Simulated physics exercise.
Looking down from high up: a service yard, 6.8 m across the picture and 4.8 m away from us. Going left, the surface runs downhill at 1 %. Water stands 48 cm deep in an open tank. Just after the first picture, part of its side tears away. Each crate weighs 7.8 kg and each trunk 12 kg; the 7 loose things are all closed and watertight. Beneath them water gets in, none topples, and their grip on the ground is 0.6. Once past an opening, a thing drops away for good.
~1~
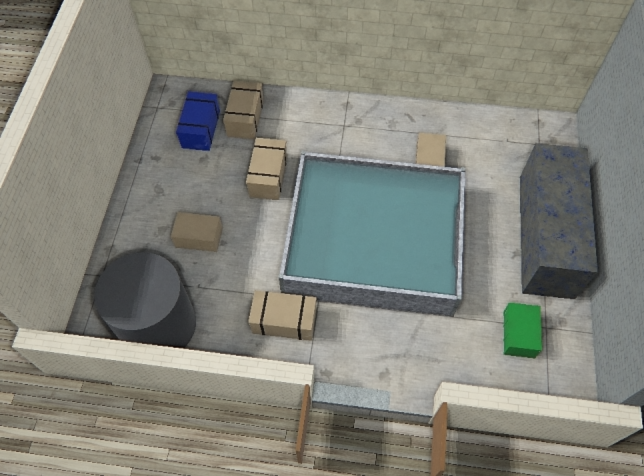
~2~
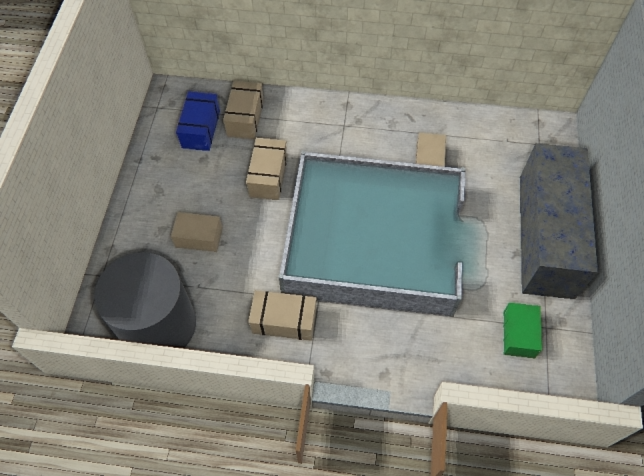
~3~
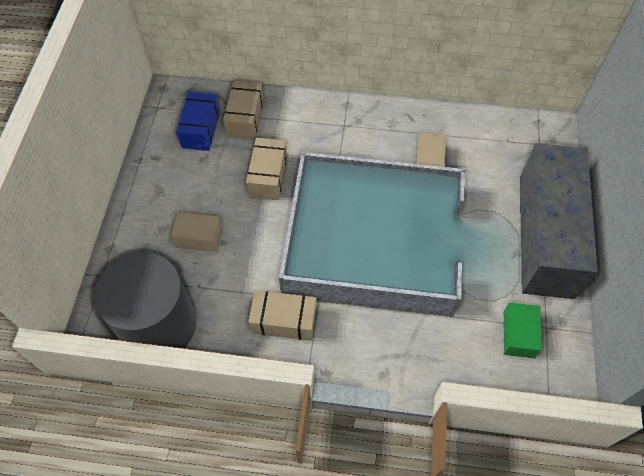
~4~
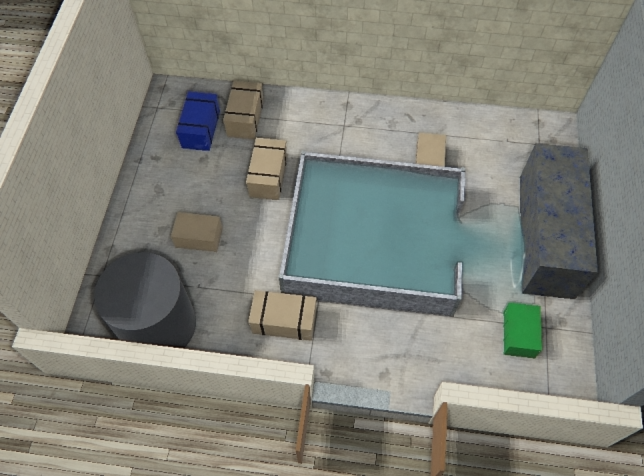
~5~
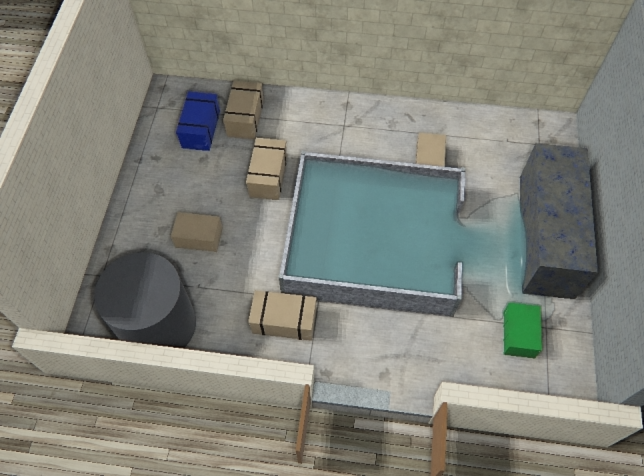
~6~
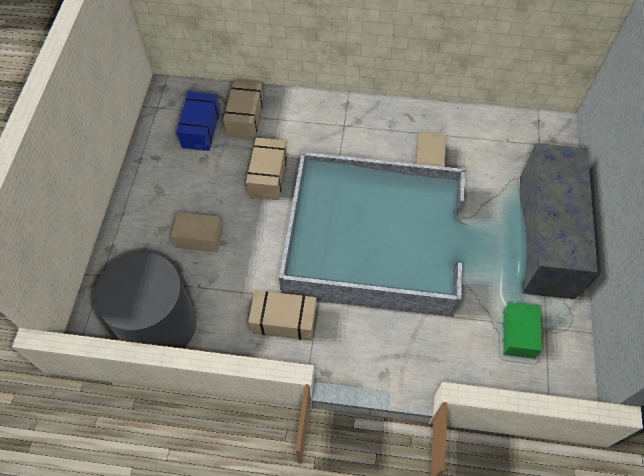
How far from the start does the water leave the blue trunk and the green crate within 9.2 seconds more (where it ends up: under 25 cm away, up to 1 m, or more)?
The blue trunk goes a long distance, and the green crate goes a long distance.
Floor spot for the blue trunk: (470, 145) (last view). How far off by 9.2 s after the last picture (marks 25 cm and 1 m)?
In the end it is hauled off.
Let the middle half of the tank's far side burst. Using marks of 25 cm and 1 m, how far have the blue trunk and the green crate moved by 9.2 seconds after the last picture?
Well, the blue trunk goes a long way and the green crate scoots over a bit.
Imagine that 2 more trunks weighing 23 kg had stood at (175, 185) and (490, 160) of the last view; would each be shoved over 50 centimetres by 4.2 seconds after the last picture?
Well, the first is lower and the second higher.
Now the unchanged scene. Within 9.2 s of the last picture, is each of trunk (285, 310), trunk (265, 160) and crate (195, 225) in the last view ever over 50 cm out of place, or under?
Item by item, they came out above the mark, below the mark and above the mark.
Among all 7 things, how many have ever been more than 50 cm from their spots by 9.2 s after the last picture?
6 in all.
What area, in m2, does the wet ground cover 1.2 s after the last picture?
About 12 m2 is covered.
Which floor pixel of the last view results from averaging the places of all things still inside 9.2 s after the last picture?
The centre sits near (214, 195).
Then, 1.2 s after the last picture the blue trunk is near (197, 113), 0.0 m from its start, aground; the green crate is near (525, 375), 0.7 m from its start, afloat; 0 of 7 are out; 1 afloat.
Then, 3.8 s after the last picture the blue trunk is near (196, 113), 0.0 m from its start, aground; the green crate is near (398, 358), 1.7 m from its start, afloat; 0 of 7 are out; 2 afloat.
Then, 6.2 s after the last picture the blue trunk is near (148, 124), 0.7 m from its start, afloat; the green crate is near (232, 338), 3.7 m from its start, afloat; 0 of 7 are out; 3 afloat.
Then, 9.2 s after the last picture the blue trunk is near (123, 200), 1.8 m from its start, afloat; the green crate is near (195, 241), 4.4 m from its start, afloat; 0 of 7 are out; 7 afloat.
